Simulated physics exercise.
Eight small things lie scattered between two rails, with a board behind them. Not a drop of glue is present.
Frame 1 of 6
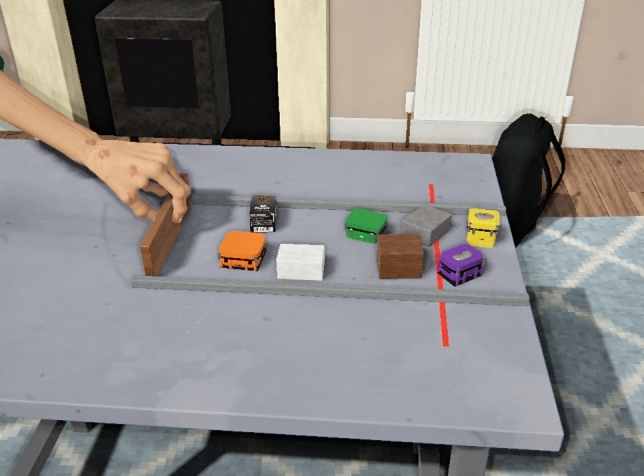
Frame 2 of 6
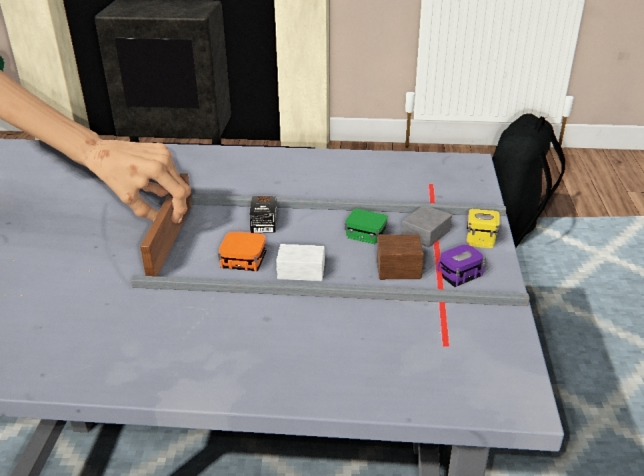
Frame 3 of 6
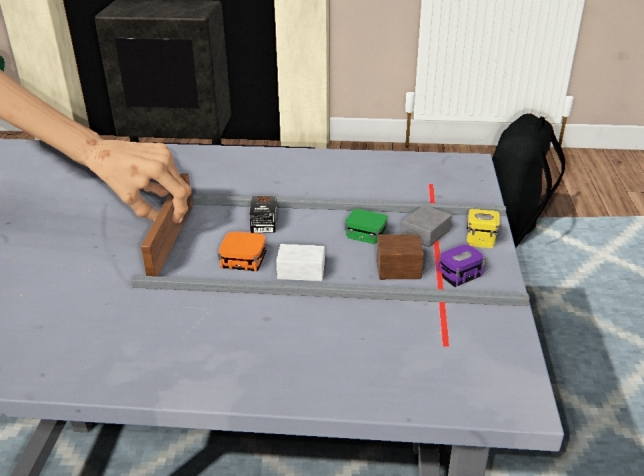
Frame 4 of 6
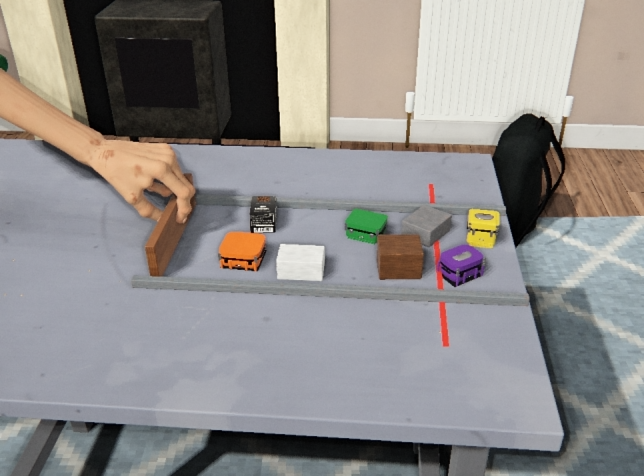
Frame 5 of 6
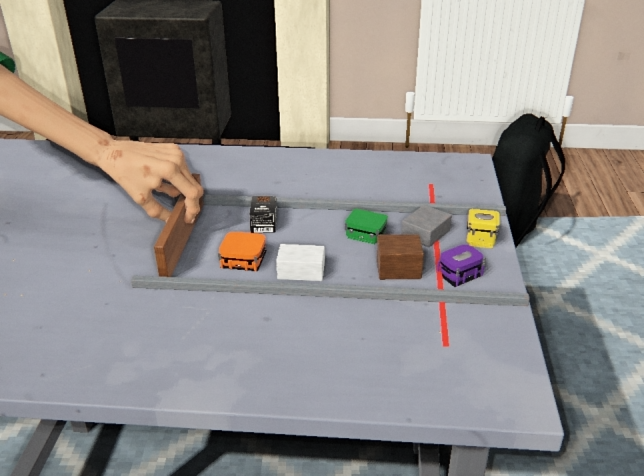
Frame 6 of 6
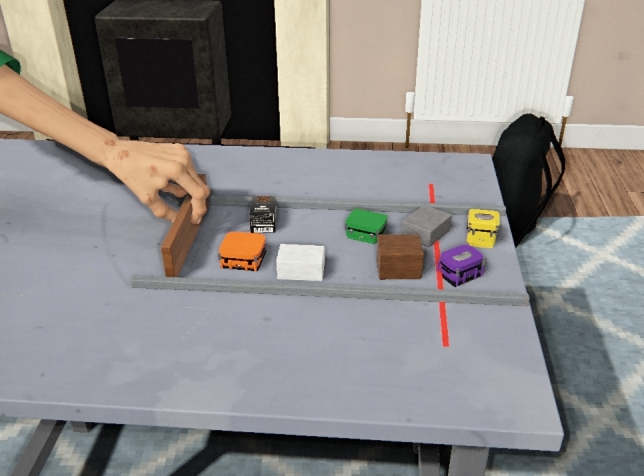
The video shows a hand holding a brown board upright between two rails on a grey table, sliding it slightly to the right toward eight small cases and blocks, which stay still near a strip of red tape.
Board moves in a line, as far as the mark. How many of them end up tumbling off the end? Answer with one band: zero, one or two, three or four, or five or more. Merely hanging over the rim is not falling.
Three or four.
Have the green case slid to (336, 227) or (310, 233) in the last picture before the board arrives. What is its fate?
In order, the object stays where it is, then stays where it is.
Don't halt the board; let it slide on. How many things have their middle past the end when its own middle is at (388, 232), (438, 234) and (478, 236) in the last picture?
Taking the three positions in turn, the counts come to 1, 4 and 6.
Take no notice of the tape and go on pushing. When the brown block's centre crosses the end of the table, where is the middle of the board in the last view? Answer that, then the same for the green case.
I reckon its middle sits around (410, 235) and then around (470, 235).
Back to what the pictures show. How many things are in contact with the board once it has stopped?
All in all, 2.
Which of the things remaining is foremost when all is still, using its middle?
It's the white block that is foremost.
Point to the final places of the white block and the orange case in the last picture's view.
Middles: Around (506, 272) and around (459, 260).
Soon after, none off yet; yellow case at rest near (483, 228); purple case at rest near (461, 265); grey block at rest near (427, 225).
At rest, the number that fall off is three or four; fallen, brown block, grey block, purple case and yellow case.
